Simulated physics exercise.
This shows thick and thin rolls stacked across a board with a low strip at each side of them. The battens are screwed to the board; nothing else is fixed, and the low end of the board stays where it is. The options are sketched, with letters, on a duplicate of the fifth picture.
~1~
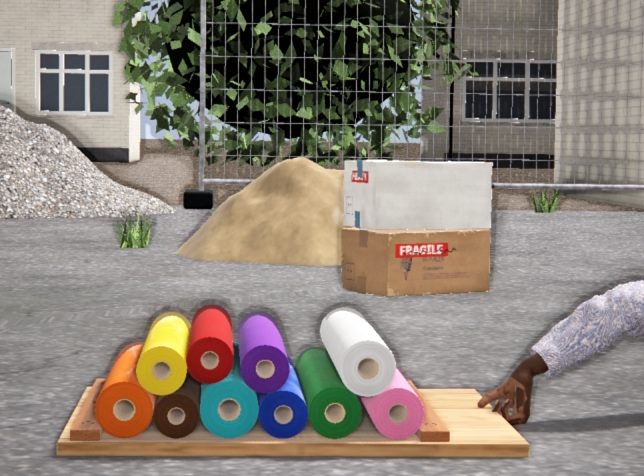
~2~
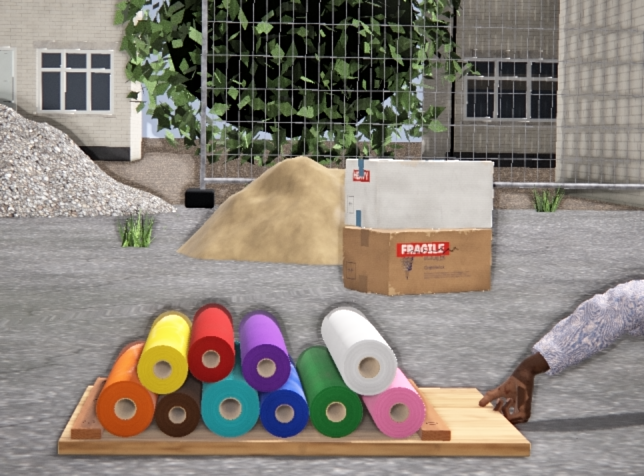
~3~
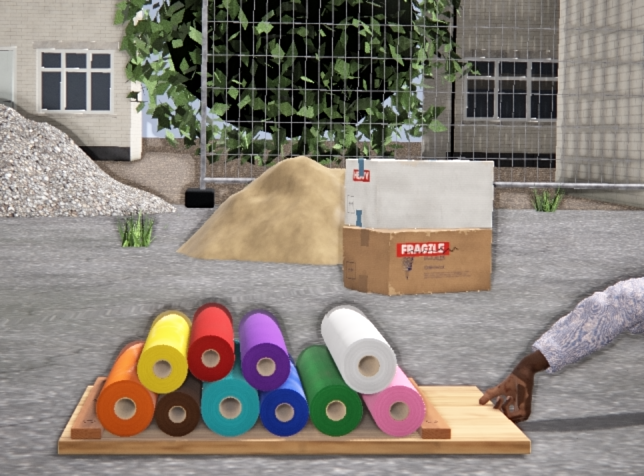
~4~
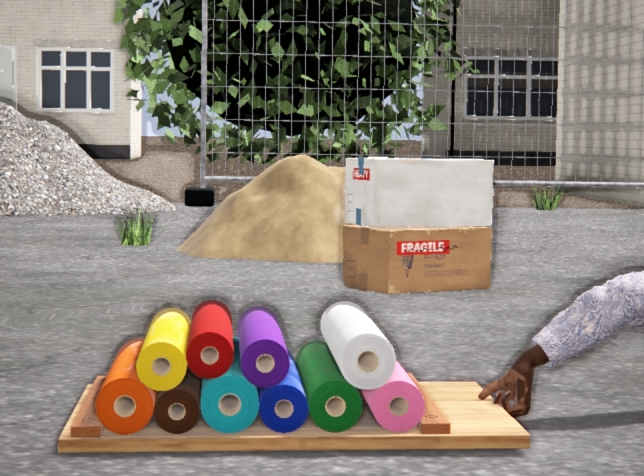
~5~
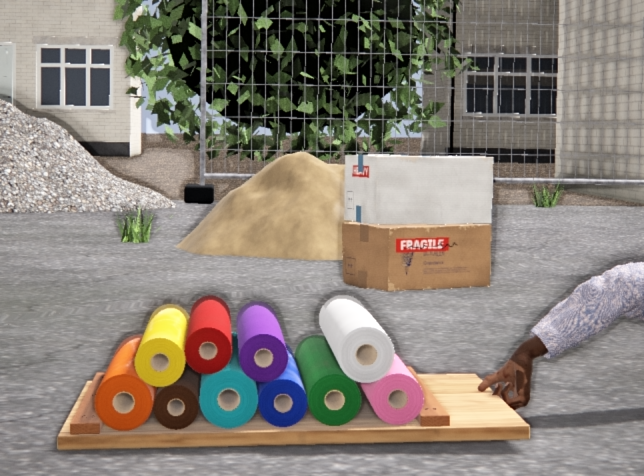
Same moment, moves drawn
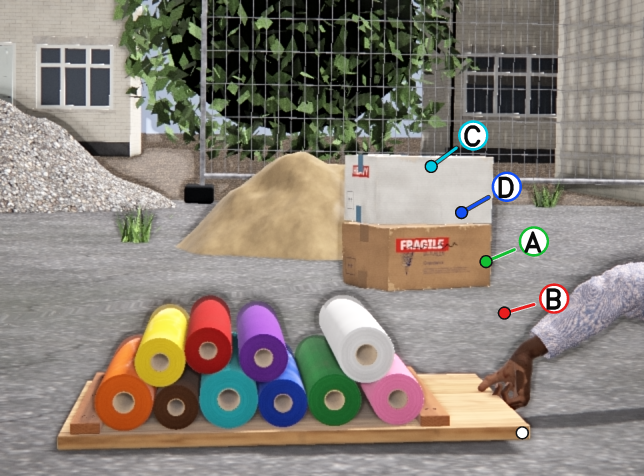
In a gravel yard, a hand at the right holds the end of a board stacked with colourful rolls, barely moving.
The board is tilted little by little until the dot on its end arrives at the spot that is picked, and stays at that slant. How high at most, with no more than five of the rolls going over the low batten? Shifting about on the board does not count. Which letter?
Stop at A.
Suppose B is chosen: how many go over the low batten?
With B, none.
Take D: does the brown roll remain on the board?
The brown roll: No.
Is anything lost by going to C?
Yes.
On the copy, A at (486, 261); B at (505, 313); C at (432, 167); D at (462, 213); the white dot at (522, 433).
On A. First, board at 15°.
Then, board at 24°.
Finally, board at 24°, none over the low batten.
By contrast, B none over the low batten; C ten over the low batten; D ten over the low batten.
